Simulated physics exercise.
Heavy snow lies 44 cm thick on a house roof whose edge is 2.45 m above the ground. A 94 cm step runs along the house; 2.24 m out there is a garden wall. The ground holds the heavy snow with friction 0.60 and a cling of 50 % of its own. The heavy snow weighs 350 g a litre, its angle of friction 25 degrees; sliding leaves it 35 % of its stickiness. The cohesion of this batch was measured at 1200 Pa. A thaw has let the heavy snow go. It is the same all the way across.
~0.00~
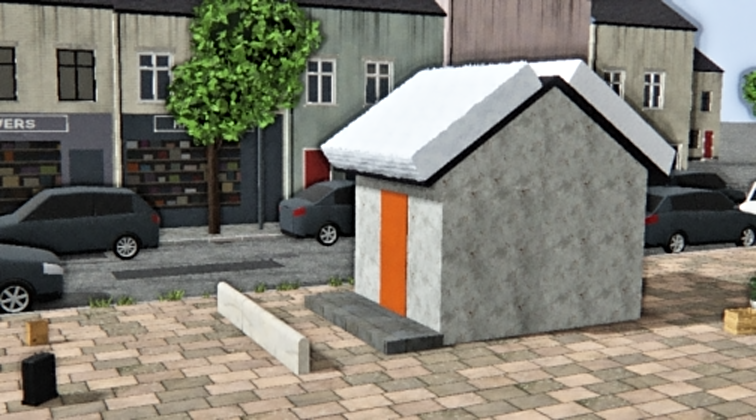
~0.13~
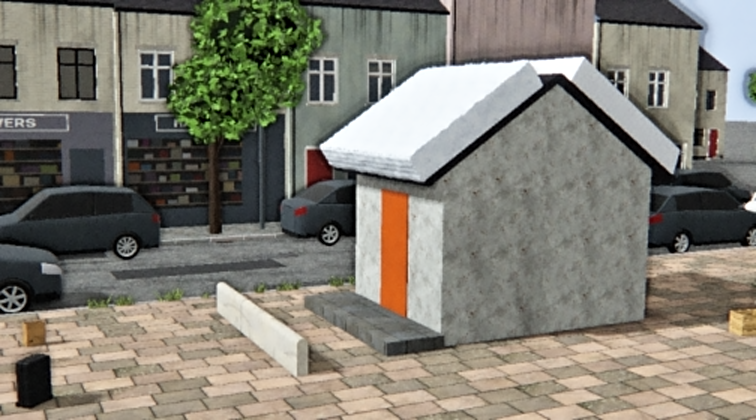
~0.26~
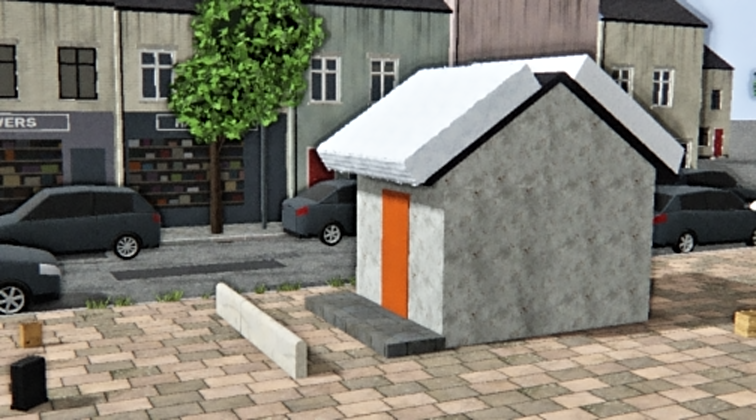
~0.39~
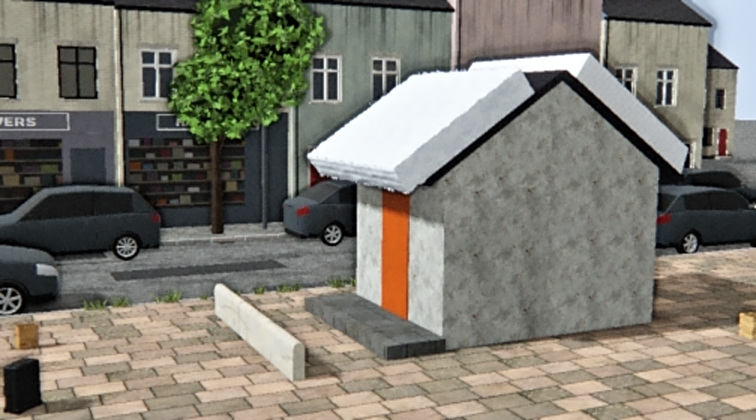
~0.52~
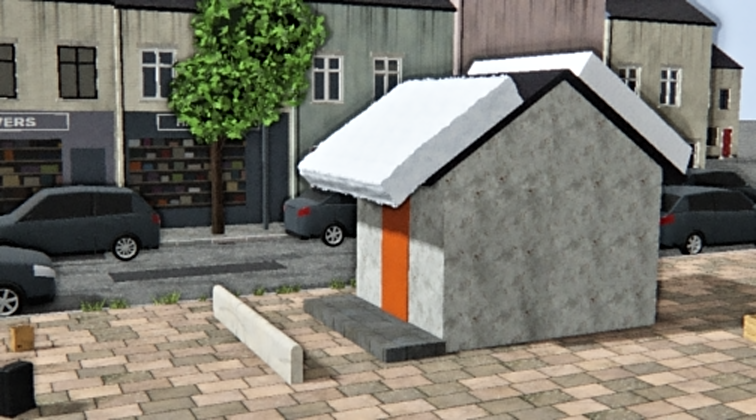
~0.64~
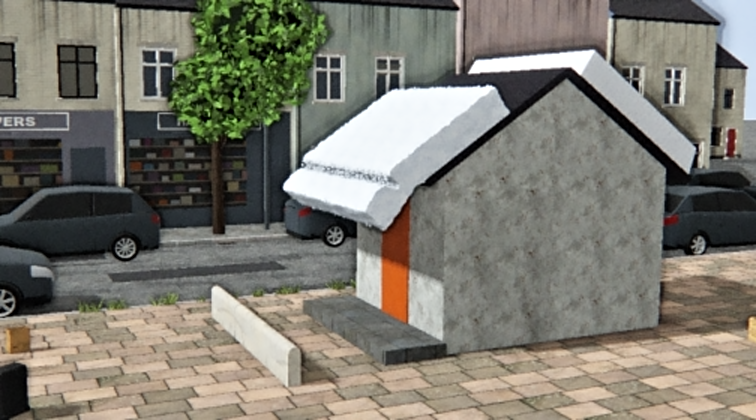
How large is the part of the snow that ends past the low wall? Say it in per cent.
About 28 %.
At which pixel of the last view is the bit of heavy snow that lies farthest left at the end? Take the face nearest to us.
Near (95, 404).
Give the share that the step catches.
About 0 %.
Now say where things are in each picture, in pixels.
The first frame shows foremost bit of the heavy snow at (411, 160), 5 % of it past the eaves, in one piece.
The second frame shows foremost bit of the heavy snow at (409, 160), its middle shifted 3.2 cm, 7 % of it past the eaves, in one piece.
The third frame shows foremost bit of the heavy snow at (405, 164), its middle shifted 13 cm, 11 % of it past the eaves, in one piece.
The fourth frame shows foremost bit of the heavy snow at (395, 172), its middle shifted 30 cm, 18 % of it past the eaves, in one piece.
The fifth frame shows foremost bit of the heavy snow at (382, 187), its middle shifted 54 cm, 28 % of it past the eaves, in one piece.
The sixth frame shows foremost bit of the heavy snow at (366, 208), its middle shifted 86 cm, 40 % of it past the eaves, cracking.
After 1.08 s, 37 % is still on the roof and 0 % is past the low wall.
After 1.58 s, none is still on the roof and 25 % is past the low wall.
After 2.09 s, none is still on the roof and 28 % is past the low wall.
After 2.60 s, none is still on the roof and 28 % is past the low wall.
After 2.70 s, none is still on the roof and 28 % is past the low wall.
